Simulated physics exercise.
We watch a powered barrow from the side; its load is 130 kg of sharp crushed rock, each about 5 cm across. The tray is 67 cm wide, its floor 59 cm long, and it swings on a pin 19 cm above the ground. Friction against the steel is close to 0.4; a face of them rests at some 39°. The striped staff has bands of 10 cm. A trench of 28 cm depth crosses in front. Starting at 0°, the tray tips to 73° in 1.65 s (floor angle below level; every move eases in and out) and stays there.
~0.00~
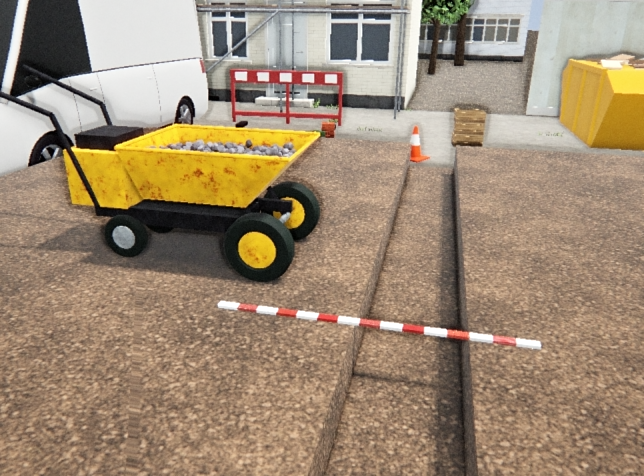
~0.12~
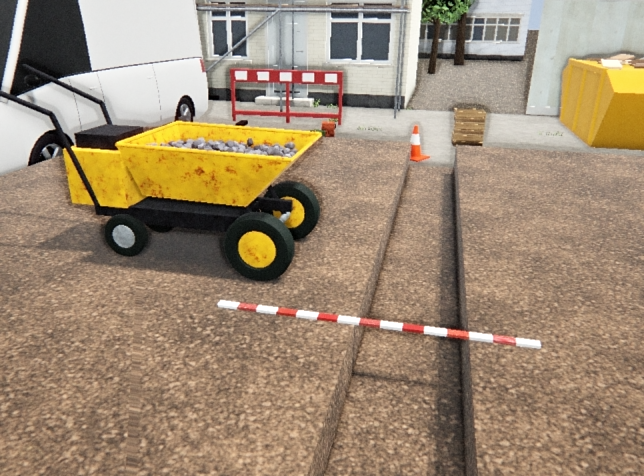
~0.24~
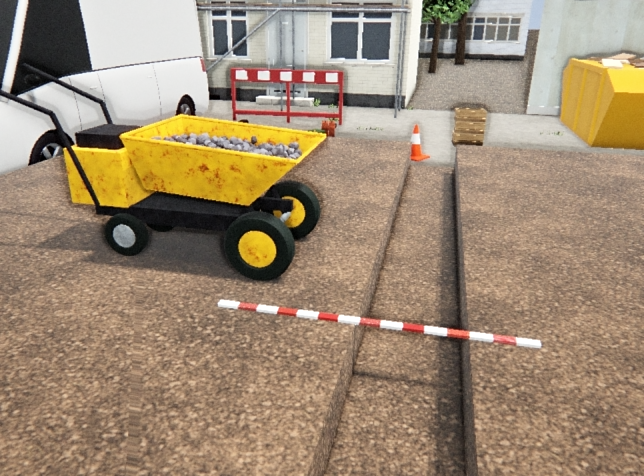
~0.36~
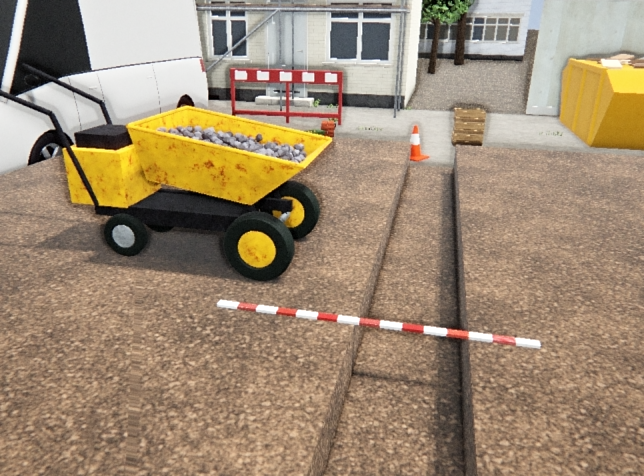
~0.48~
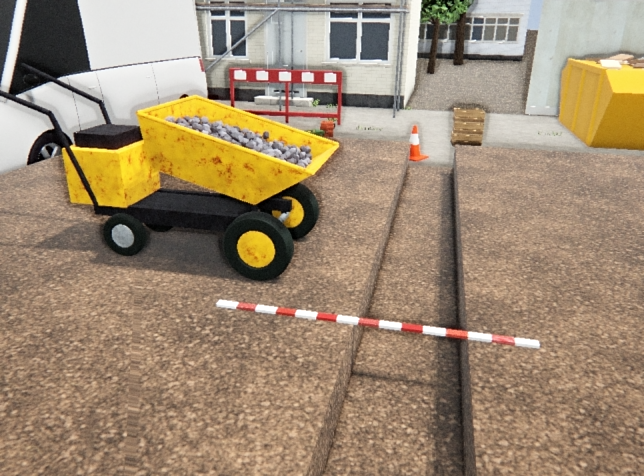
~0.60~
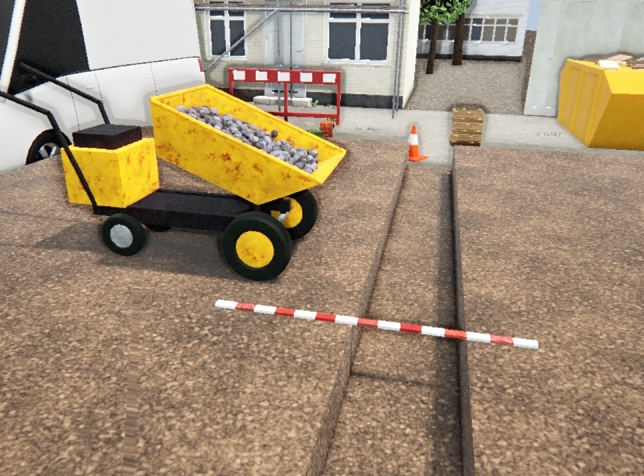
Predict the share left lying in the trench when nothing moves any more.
Some 100 per cent of it.
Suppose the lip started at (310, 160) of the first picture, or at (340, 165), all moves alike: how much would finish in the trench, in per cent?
Near 100 per cent from the first place, 95 from the second.
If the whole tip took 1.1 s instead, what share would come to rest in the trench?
In that case some 100 per cent.
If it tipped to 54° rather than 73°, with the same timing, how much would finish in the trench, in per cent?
In that case some 15 per cent.
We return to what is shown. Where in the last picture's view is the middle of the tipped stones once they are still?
Their middle is at about (408, 304).
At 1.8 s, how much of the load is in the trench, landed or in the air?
About 50 per cent by then.
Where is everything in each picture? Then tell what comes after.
The first frame shows lip at (289, 160), floor tilted 0°, highest stones at (229, 148).
In the second frame, the tray is at 1°, its lip at (291, 160); the top of the load is at (222, 146); the stones move at 0.2 m/s on average.
The third frame shows lip at (297, 162), floor tilted 4°, highest stones at (202, 140); the stones move at 0.3 m/s on average.
The fourth frame shows lip at (304, 167), floor tilted 9°, highest stones at (193, 132); the stones move at 0.4 m/s on average.
In the fifth frame, the tray is at 15°, its lip at (312, 173); the top of the load is at (198, 123); the stones move at 0.5 m/s on average.
The sixth frame shows lip at (321, 182), floor tilted 22°, highest stones at (202, 112); the stones move at 0.6 m/s on average.
After 1.2 s the floor is at 62°; 100 % in the tray; the foremost stones are at (359, 230).
After 1.8 s the floor is at 73°; 51 % in the tray, 1 % short of the trench, 48 % in the trench; the foremost stones are at (444, 316).
After 2.1 s the floor is at 73°; 17 % in the tray, 1 % short of the trench, 82 % in the trench; the foremost stones are at (455, 318).
After 4.1 s the floor is at 73°; 0 % in the tray, 100 % in the trench; the foremost stones are at (455, 323).
